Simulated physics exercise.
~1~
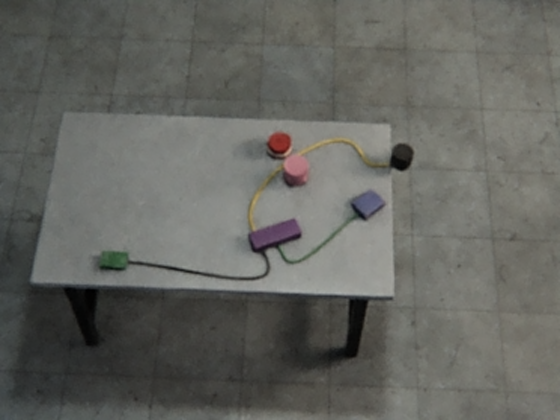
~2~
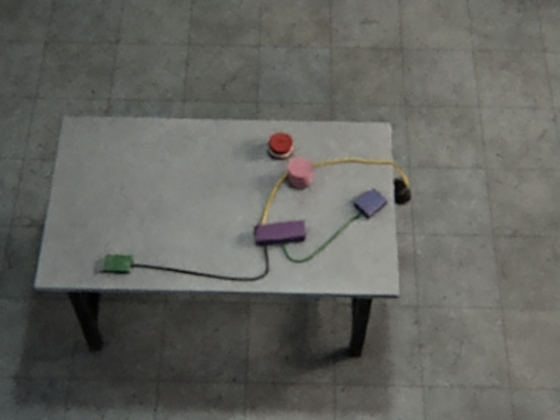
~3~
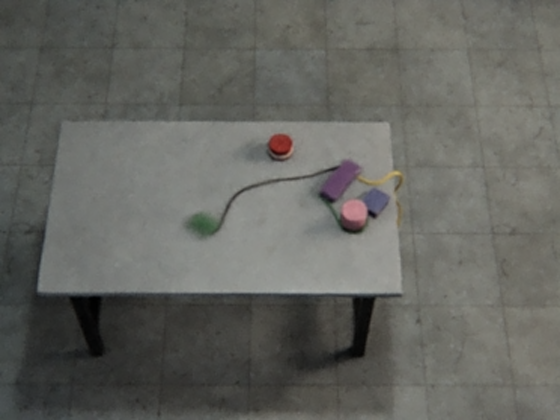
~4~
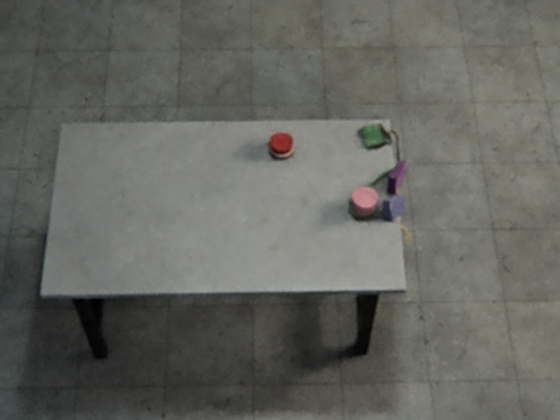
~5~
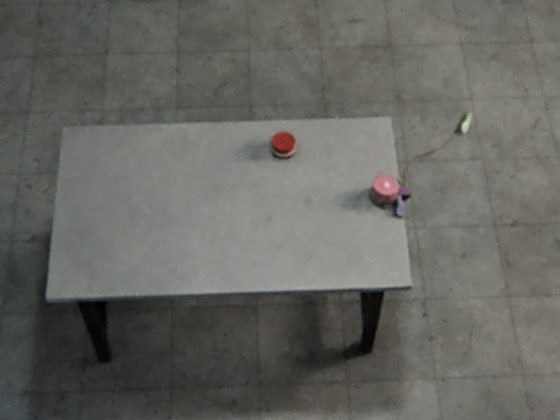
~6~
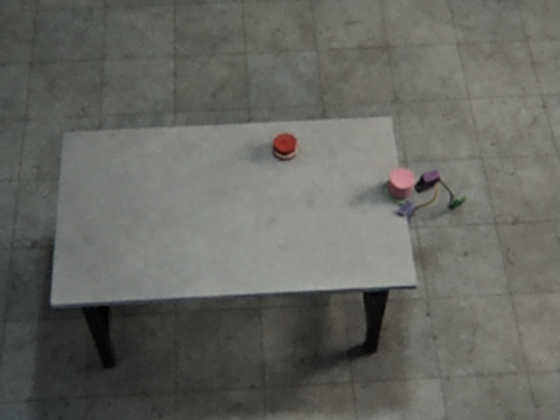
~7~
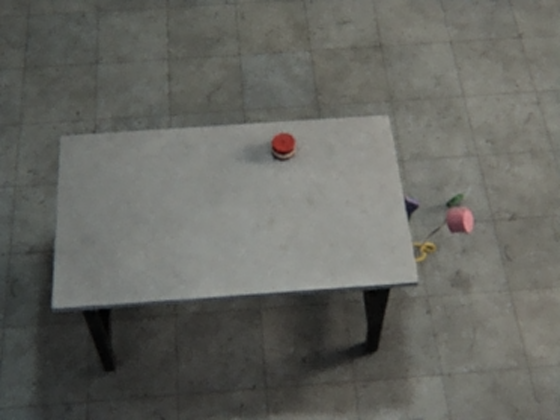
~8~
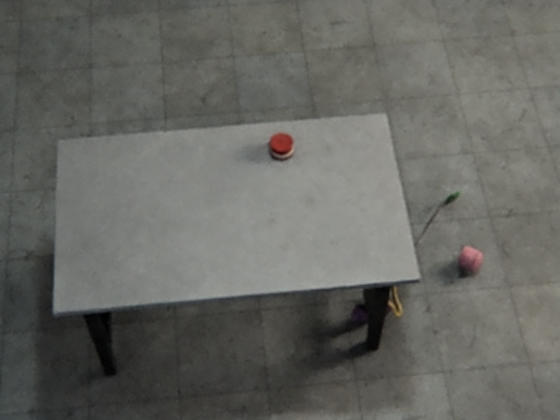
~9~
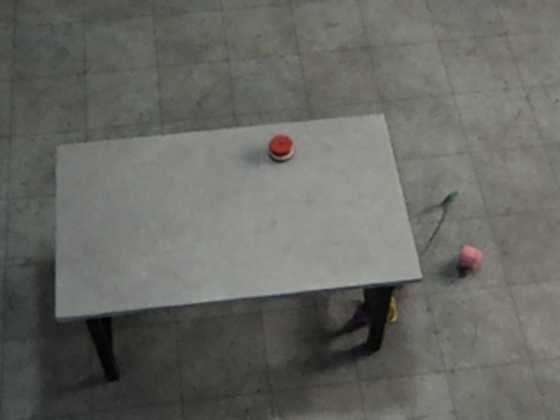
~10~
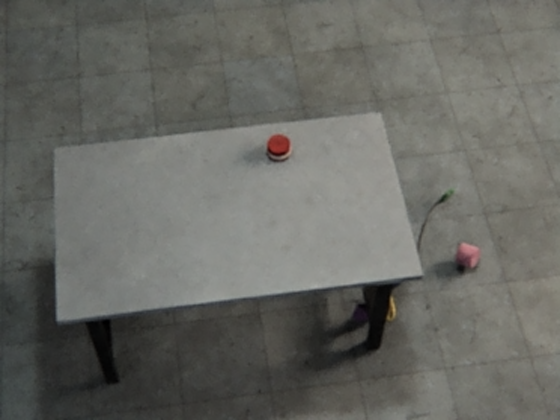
Corded blocks and a pink tub slide off the table's right edge, leaving the red canister.
